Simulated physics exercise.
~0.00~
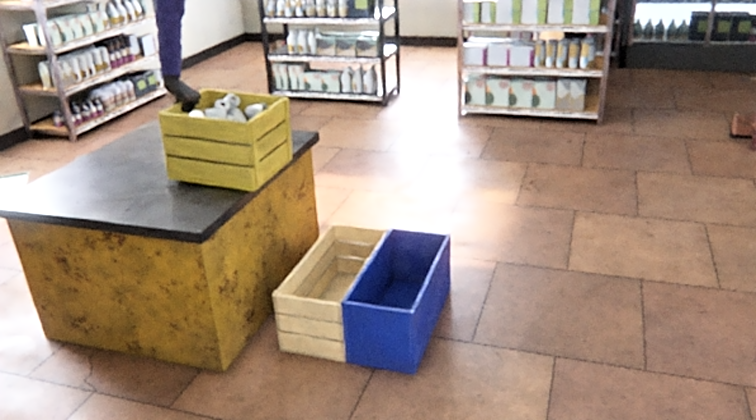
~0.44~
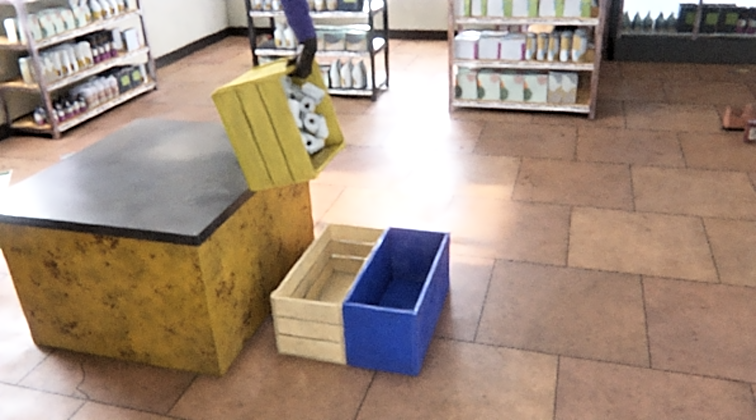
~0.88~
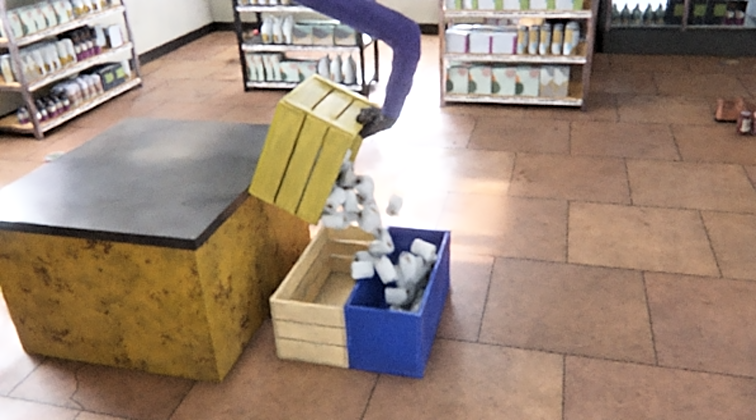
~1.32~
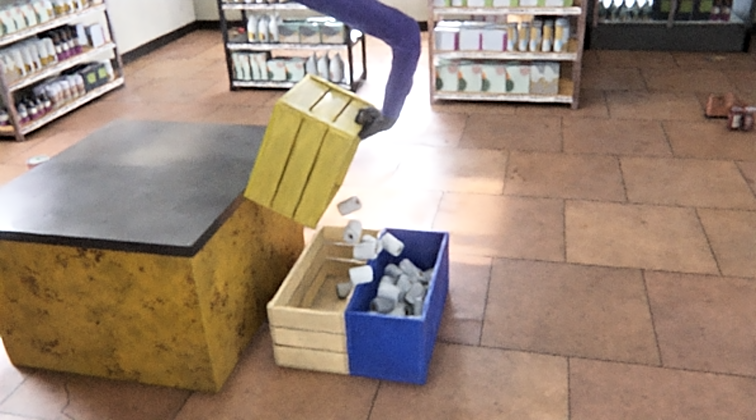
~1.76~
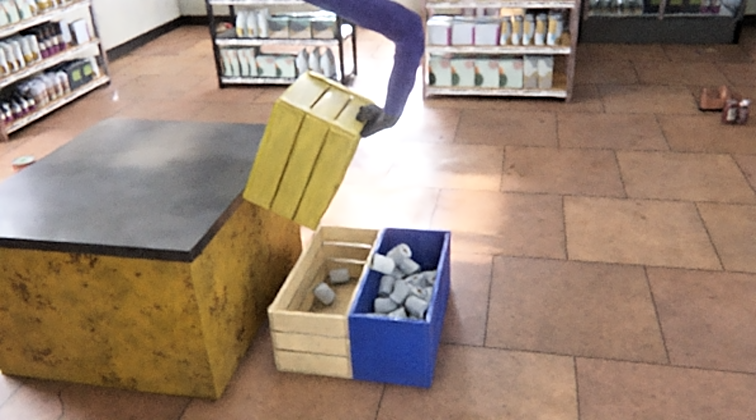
Shop floor with a purple-sleeved arm tipping a yellow crate off a bench, spilling white rolls mostly into a blue box.
